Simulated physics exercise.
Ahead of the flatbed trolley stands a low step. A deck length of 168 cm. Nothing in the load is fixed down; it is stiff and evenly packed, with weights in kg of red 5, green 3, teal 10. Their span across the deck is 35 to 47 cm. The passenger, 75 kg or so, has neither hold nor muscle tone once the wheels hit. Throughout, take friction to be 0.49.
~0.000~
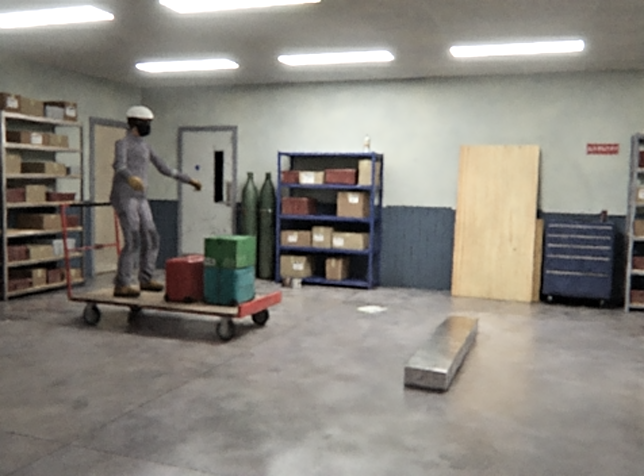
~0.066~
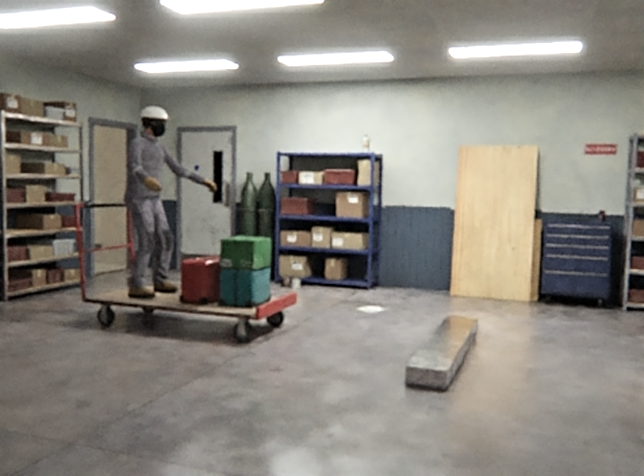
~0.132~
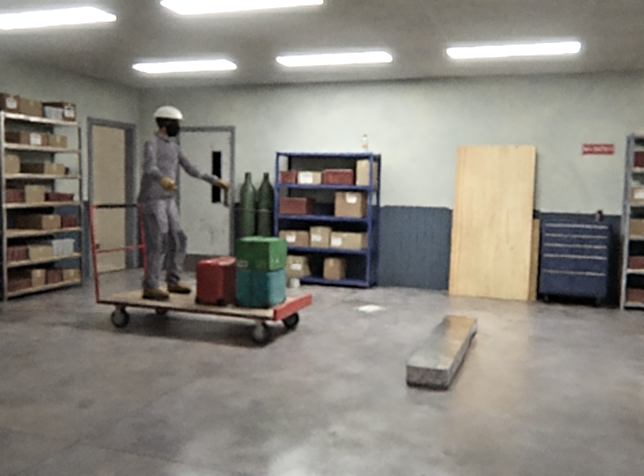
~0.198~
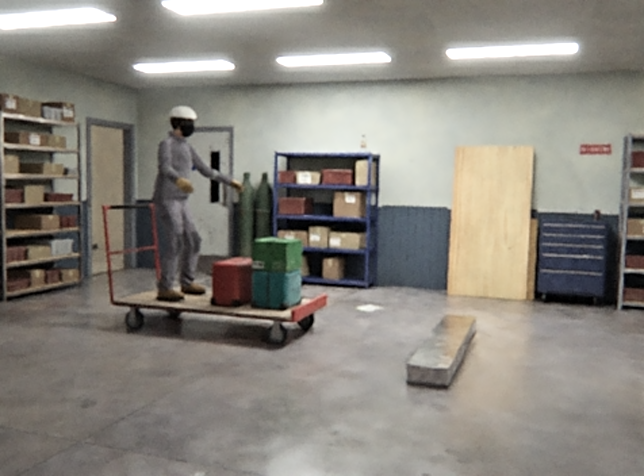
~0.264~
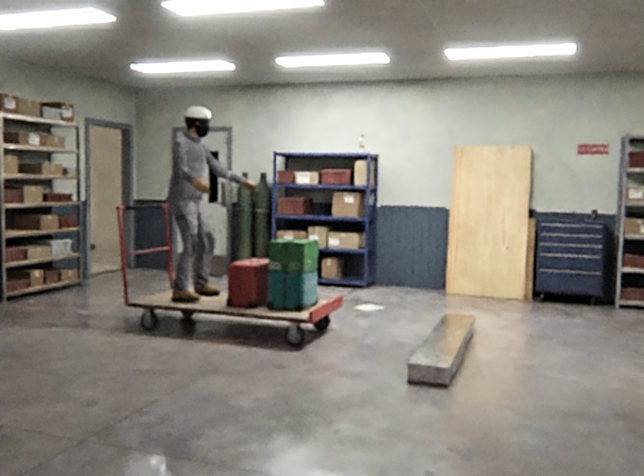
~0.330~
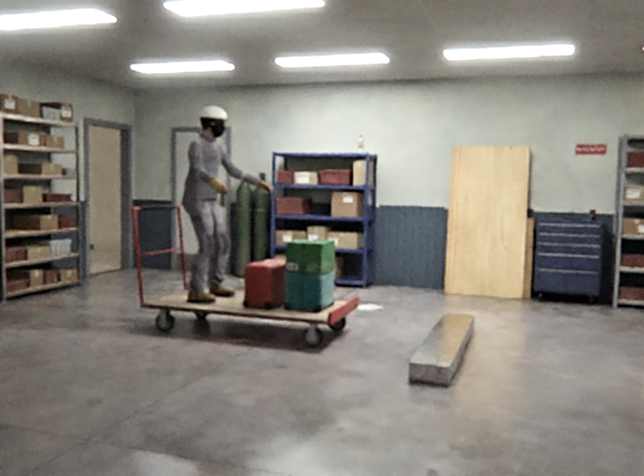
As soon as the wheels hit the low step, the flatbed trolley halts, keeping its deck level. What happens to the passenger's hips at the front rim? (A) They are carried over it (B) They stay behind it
Option B: They stay behind it.
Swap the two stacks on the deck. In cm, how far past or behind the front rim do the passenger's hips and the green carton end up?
Hips 60 behind, green 40 past.
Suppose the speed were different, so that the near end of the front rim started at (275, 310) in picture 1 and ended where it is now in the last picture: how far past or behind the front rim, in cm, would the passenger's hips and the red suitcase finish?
Hips 100 behind, red 50 behind.
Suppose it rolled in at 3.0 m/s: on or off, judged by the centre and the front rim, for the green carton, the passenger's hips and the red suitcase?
In that case green off, hips off, red on.
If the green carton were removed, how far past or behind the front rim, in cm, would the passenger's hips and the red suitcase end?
In that case hips 70 behind, red 50 behind.
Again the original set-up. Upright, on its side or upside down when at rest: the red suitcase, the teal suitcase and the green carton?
Final poses - red: Base down; teal: Base down; green: Top down.
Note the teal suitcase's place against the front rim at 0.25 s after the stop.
Roughly 20 cm short of the front rim.
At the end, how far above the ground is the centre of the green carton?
10 cm.
Impact comes at 0.68 s.
After 0.93 s the passenger's hips are 81 cm behind the rim, near (345, 238) in the last picture's view.
After 1.23 s the passenger's hips are 67 cm behind the rim, near (362, 255) in the last picture's view.
After 1.68 s the passenger's hips are 67 cm behind the rim, near (362, 257) in the last picture's view.
When all is still (2.9 s), past the rim, green carton; behind it, red suitcase, teal suitcase and the passenger's hips.
